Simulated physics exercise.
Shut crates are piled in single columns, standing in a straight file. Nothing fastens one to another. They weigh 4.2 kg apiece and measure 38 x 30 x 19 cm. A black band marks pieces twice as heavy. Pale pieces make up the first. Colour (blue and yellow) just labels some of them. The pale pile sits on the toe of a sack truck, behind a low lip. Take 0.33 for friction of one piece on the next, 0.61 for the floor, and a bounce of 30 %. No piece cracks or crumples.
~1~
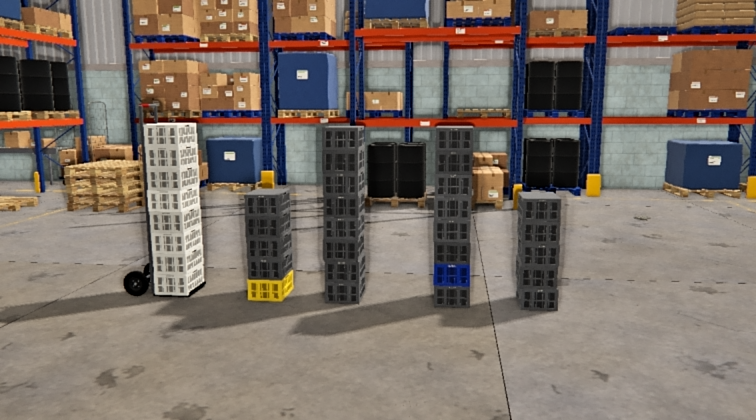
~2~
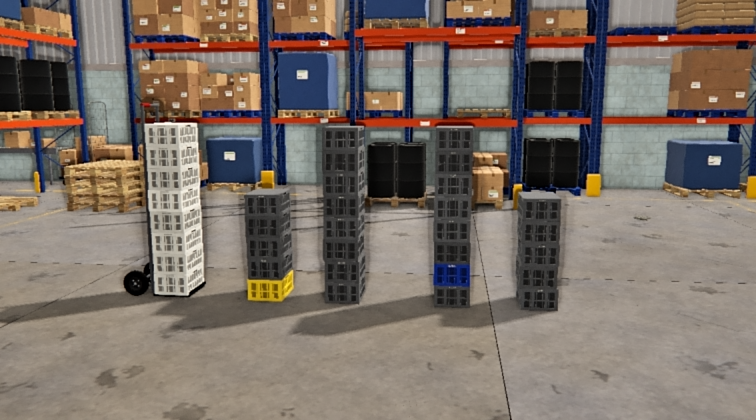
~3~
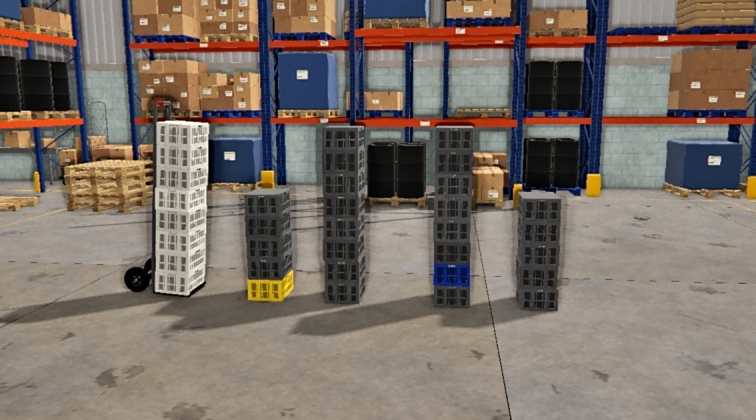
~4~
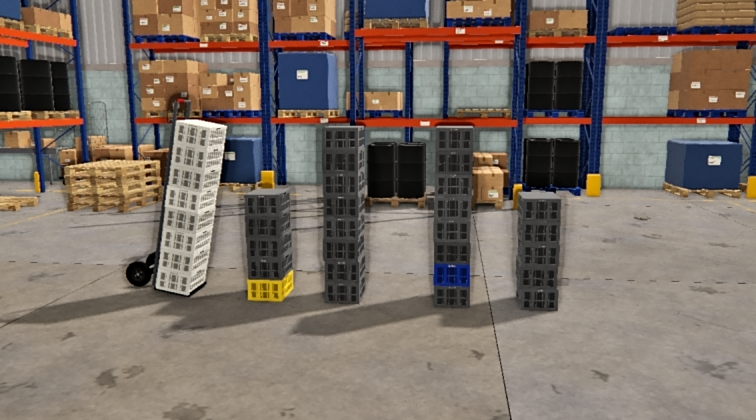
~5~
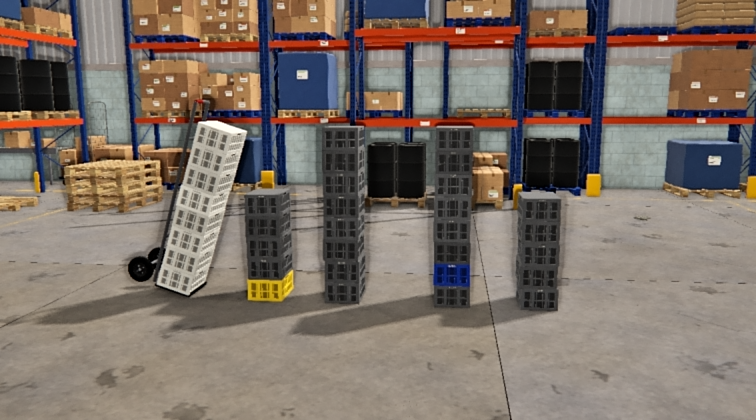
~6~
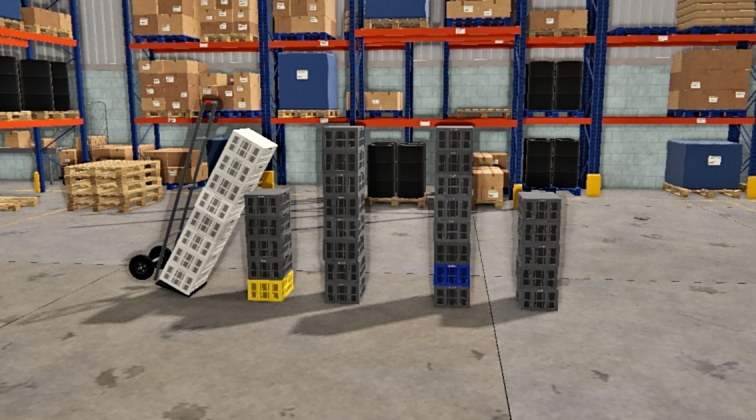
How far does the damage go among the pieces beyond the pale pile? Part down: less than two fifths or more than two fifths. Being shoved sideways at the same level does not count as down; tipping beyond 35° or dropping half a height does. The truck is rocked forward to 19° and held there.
It comes to over two fifths.
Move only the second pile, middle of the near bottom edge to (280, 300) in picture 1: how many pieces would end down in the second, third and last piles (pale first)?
Then second 4, third 8, last 5.
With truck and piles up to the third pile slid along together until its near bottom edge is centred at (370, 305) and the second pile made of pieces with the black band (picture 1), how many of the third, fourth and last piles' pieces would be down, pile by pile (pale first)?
In that case third 0, fourth 0, last 0.
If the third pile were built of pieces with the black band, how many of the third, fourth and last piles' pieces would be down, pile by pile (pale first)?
Then third 0, fourth 0, last 0.
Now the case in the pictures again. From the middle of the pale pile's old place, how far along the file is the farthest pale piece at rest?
About 210 cm.
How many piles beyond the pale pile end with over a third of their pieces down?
4 in all.
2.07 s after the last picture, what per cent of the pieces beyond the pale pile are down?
65 per cent by then.
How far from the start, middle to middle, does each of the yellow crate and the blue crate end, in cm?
Yellow 10, blue 40.
Then, 0.51 s on from the sixth picture, 8 of the pale pile down; none of the 26 other crates down, 10 disturbed; yellow crate tipped 7°.
Then, 1.45 s on from the sixth picture, 8 of the pale pile down; 6 of the 26 other crates down; yellow crate tipped 35°.
Then, 2.07 s on from the sixth picture, 8 of the pale pile down; 17 of the 26 other crates down; yellow crate tipped 36°; blue crate tipped 29°.
Then, 2.77 s on from the sixth picture, 8 of the pale pile down; 25 of the 26 other crates down; blue crate tipped 37°, 12 cm lower; yellow crate tipped 35°.
Finally, 8 of the pale pile down; 25 of the 26 other crates down; blue crate tipped 37°, 12 cm lower; yellow crate tipped 35°. That is 96 per cent. Seen by the last camera, middles, blue crate near (500, 284), yellow crate near (280, 277).
